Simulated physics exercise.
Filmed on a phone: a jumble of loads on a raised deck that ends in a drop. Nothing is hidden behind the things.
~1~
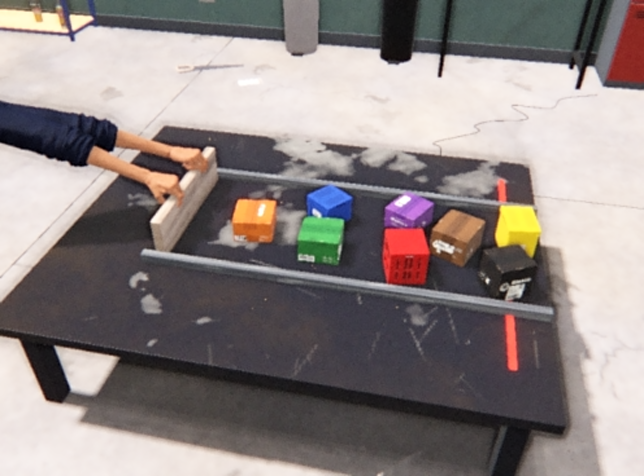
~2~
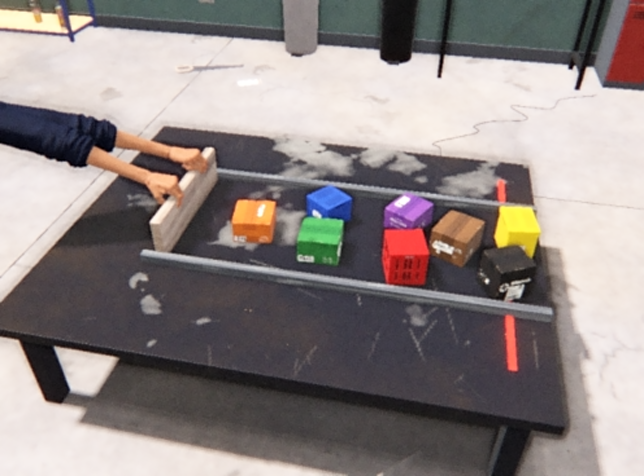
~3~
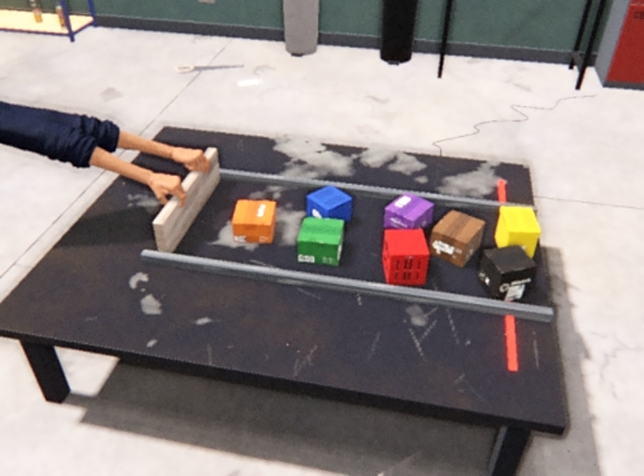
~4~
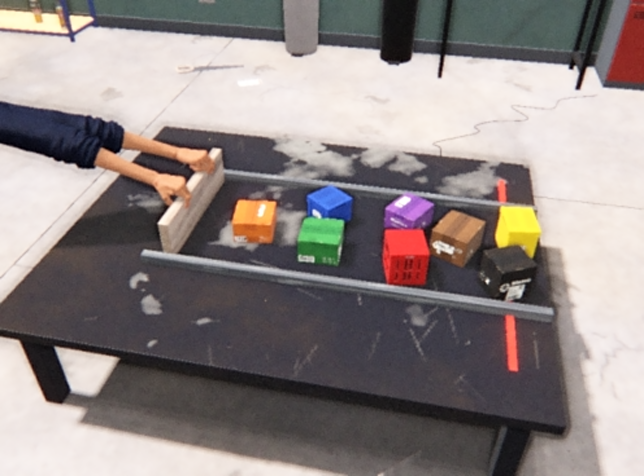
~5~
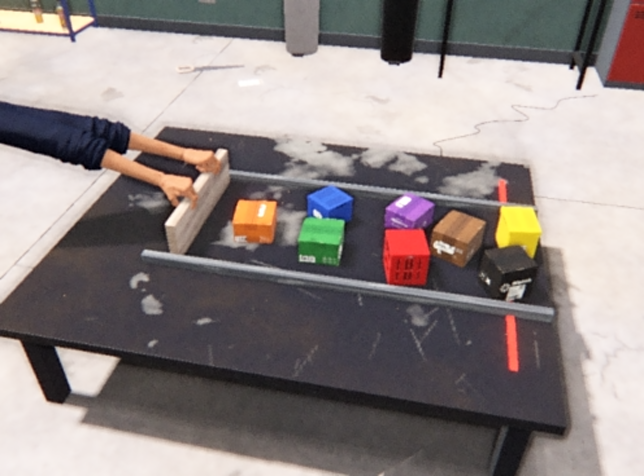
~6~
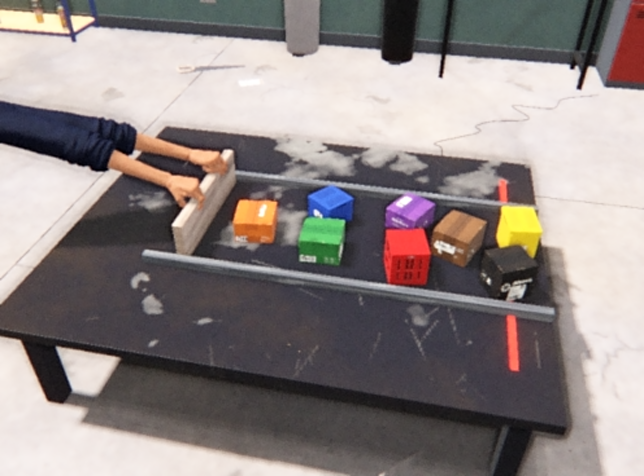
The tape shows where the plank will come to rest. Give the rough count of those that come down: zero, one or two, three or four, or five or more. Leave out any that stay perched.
As it turns out, the number that fall off is five or more.
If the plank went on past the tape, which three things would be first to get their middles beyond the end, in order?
In order: The black parcel, the yellow tote, the red crate.
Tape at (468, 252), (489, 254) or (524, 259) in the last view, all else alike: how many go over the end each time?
In that order 3, 4 and 6.
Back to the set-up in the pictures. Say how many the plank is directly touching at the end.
2 of them.
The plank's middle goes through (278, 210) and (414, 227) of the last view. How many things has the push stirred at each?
At the one place 2, at the other 8.
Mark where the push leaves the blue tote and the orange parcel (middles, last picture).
The blue tote at (525, 228), the orange parcel at (531, 258).
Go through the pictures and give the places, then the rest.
In the first picture, yellow tote (517, 234); black parcel (507, 273); brown parcel (457, 237); plank (188, 198); tape (506, 257).
In the second picture, black parcel (506, 273); purple parcel (409, 215).
In the third picture, brown parcel (457, 238); orange parcel (255, 222).
In the fourth picture, yellow tote (517, 235); red crate (405, 257).
In the fifth picture, black parcel (507, 274); plank (201, 201).
In the sixth picture, yellow tote (518, 235); black parcel (508, 273); brown parcel (458, 238); plank (208, 201); tape (508, 257).
A little later, none off yet; yellow tote at rest near (518, 235); black parcel at rest near (508, 273); brown parcel at rest near (458, 238).
Next, none off yet; yellow tote shifted a little near (527, 236); black parcel shifted about its own width near (547, 283); brown parcel shifted a little near (483, 239).
When it is over, the number that fall off is five or more; down, green parcel, purple parcel, red crate, brown parcel, black parcel and yellow tote.
